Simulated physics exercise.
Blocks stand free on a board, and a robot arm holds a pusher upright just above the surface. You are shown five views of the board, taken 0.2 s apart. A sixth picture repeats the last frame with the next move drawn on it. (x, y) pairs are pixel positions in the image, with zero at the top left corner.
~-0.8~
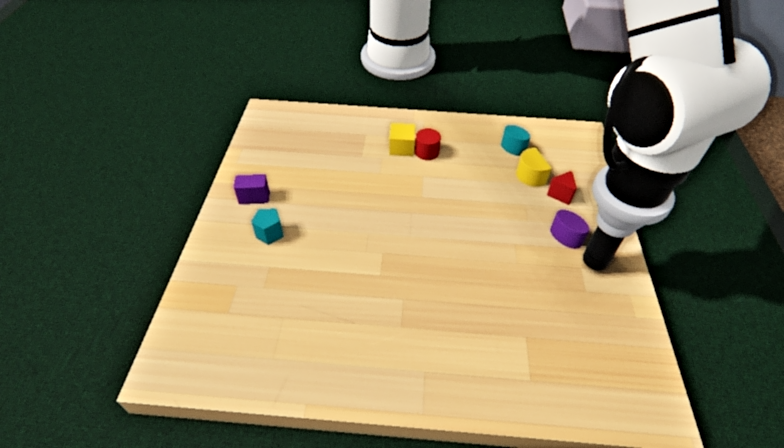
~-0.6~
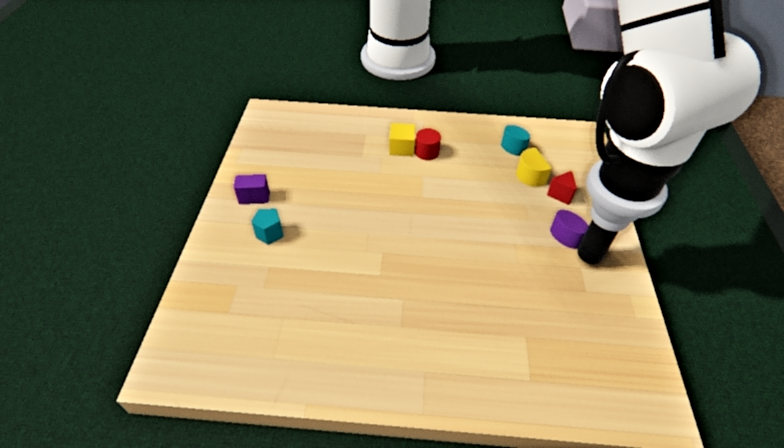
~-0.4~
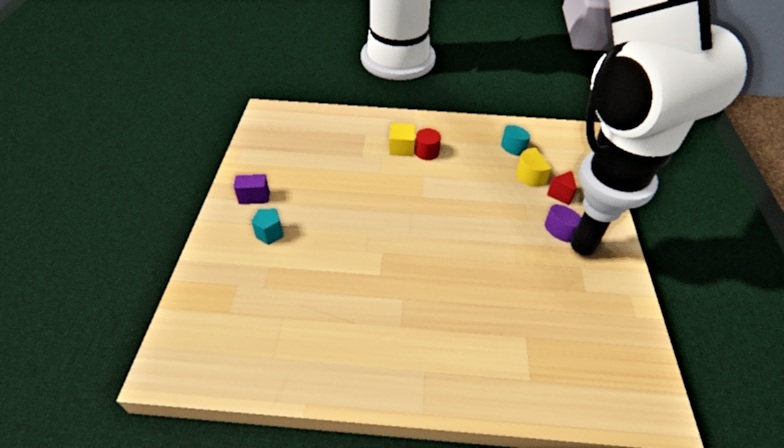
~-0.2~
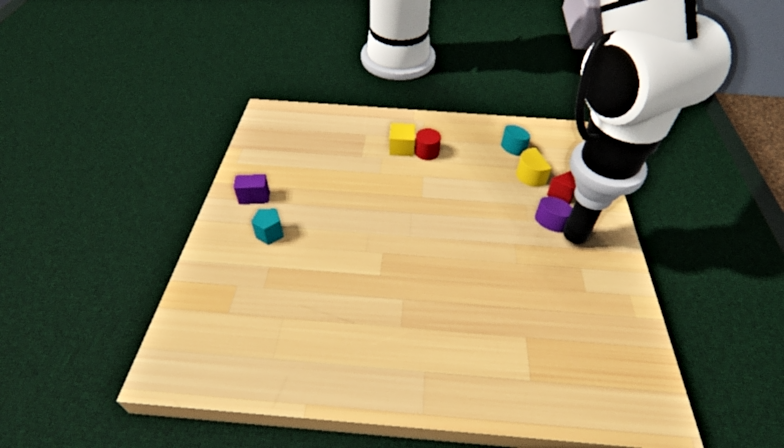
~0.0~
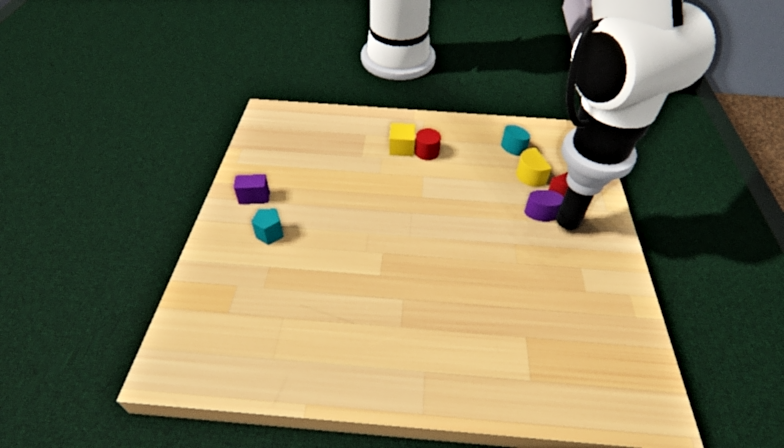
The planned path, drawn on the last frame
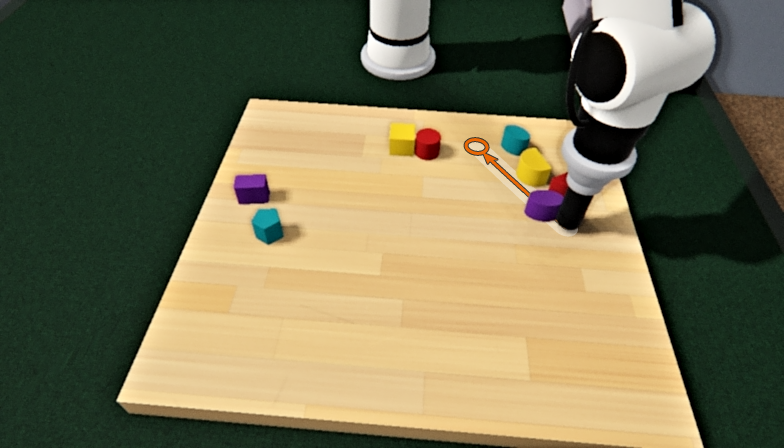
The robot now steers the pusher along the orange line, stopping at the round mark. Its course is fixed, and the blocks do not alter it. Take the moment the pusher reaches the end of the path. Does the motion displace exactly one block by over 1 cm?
I expect not.
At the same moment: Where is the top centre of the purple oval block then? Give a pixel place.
At (509, 180).
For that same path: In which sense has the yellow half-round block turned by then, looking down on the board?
From above, clockwise.
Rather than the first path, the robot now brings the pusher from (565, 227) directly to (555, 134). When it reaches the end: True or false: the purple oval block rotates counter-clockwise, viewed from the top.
True
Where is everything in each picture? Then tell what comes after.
In the first picture, lower end of the pusher at (595, 261), tops of blocks, yellow half-round block at (535, 159), purple oval block at (573, 221), red triangle at (567, 179).
In the second picture, pusher at (590, 255), blocks as before.
In the third picture, pusher at (583, 247), purple oval block at (567, 215).
In the fourth picture, pusher at (575, 235), purple oval block at (558, 206).
In the fifth picture, pusher at (568, 222), yellow half-round block at (535, 159), purple oval block at (547, 197), red triangle partly hidden.
The drawn path runs straight from (565, 227) to (477, 146).
On the path given first. One third of the way, pusher at (534, 192); purple oval block at (515, 182), turned 85° anticlockwise.
Two thirds of the way, pusher at (504, 165); yellow half-round block at (530, 149), turned 45° clockwise; purple oval block at (509, 180).
At the end, pusher at (478, 141); yellow half-round block at (530, 149), turned 45° clockwise; purple oval block at (509, 180), turned 125° anticlockwise; red triangle not moved.
